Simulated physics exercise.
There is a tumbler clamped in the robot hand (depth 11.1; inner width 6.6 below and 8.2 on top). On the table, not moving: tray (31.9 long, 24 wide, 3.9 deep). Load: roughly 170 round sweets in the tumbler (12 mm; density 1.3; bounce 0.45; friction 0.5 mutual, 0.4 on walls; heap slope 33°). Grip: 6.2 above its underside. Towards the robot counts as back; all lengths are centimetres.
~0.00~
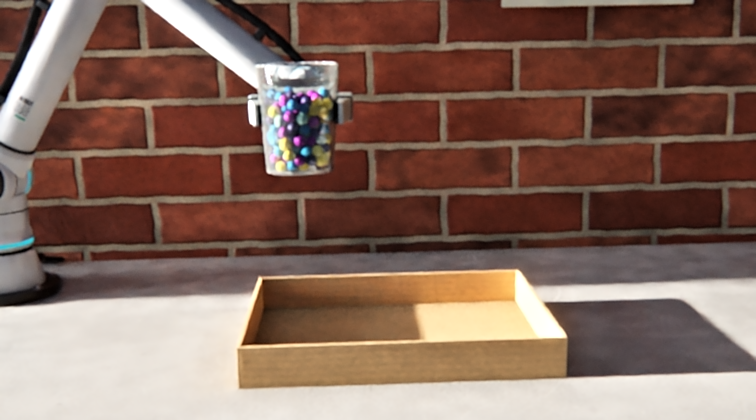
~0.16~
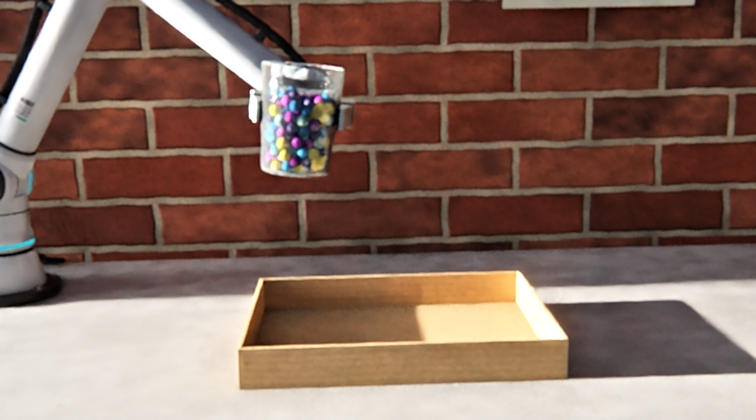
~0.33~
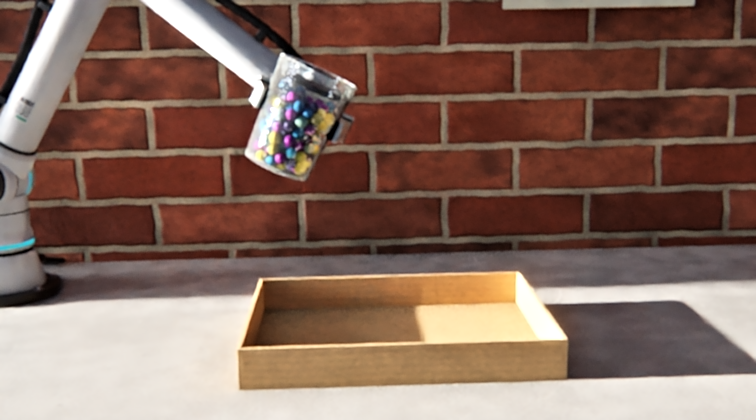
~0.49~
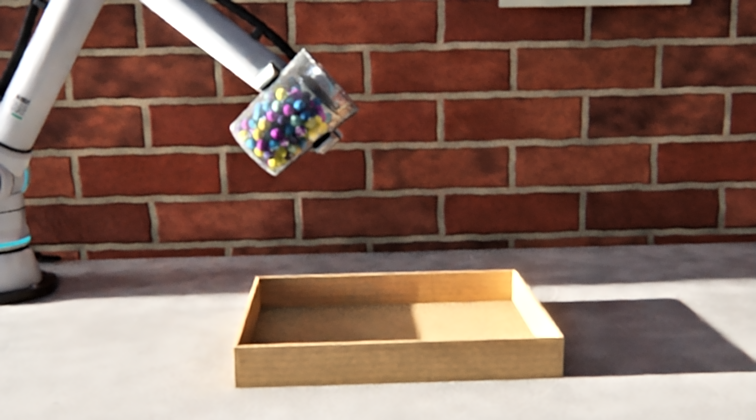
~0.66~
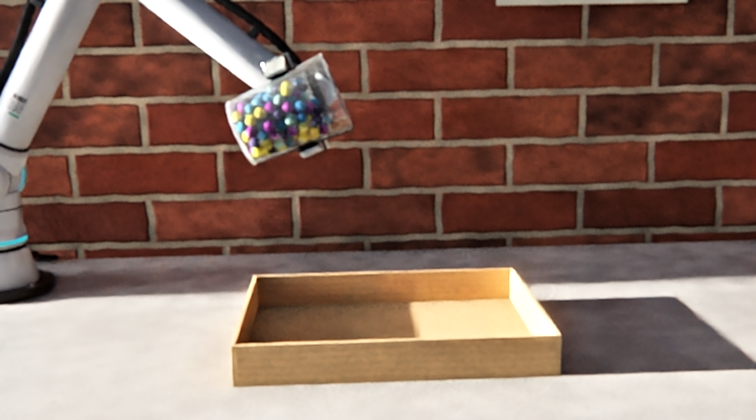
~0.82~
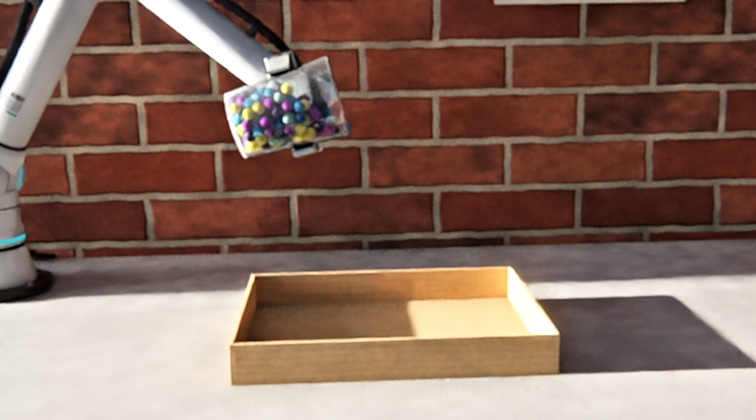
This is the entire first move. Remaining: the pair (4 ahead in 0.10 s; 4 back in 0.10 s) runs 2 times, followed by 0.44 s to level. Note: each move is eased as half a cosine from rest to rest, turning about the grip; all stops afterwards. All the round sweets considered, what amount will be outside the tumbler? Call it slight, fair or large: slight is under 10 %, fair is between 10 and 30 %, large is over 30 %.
I would call it large, over 30 %.
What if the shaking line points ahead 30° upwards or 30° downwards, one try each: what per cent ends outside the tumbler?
You'd get some 65 per cent with the first setting and some 20 per cent with the second.
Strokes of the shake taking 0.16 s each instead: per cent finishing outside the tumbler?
Roughly 25 percent would.
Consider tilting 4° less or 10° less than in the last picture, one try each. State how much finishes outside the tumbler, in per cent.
First try near 45 %, second near 30 %.
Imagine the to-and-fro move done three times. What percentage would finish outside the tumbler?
Expected share: About 60 %.
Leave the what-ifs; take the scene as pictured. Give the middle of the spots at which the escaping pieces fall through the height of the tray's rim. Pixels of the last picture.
I'd say somewhere around (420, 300).
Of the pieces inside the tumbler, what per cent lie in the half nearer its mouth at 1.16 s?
About 60 per cent.
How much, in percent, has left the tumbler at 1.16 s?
Roughly 30 per cent by then.
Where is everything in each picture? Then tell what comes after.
Tumbler middle at (299, 119), level; upper third of the load around (298, 110), from x 270 to 330, top at y 95; 174 in the tumbler, in the first picture.
Tumbler middle at (299, 120), tilted 7° forward; upper third of the load around (297, 111), from x 270 to 330, top at y 95, in the second picture.
Tumbler middle at (297, 120), tilted 26° forward; upper third of the load around (293, 111), from x 255 to 330, top at y 90, in the third picture.
Tumbler middle at (292, 117), tilted 49° forward; upper third of the load around (287, 107), from x 240 to 325, top at y 80, in the fourth picture.
Tumbler middle at (288, 114), tilted 68° forward; upper third of the load around (279, 103), from x 235 to 325, top at y 80, in the fifth picture.
Tumbler middle at (286, 112), tilted 75° forward; upper third of the load around (272, 101), from x 235 to 345, top at y 85; 174 in the tumbler, in the sixth picture.
By 1.16 s, tilted 75° forward, highest piece 27 above the table; 120 in the tumbler, 27 in the tray, 27 in flight or on a rim.
By 1.49 s, tilted 24° forward, highest piece 29 above the table; 88 in the tumbler, 84 in the tray, 2 on the table or floor.
By 1.86 s, level, highest piece 26 above the table; 88 in the tumbler, 84 in the tray, 2 on the table or floor.
By 2.91 s, level, highest piece 26 above the table; 88 in the tumbler, 84 in the tray, 2 on the table or floor.
Final count, 88 in the tumbler, 84 in the tray, 2 on the table or floor. That is 49 % outside the tumbler.
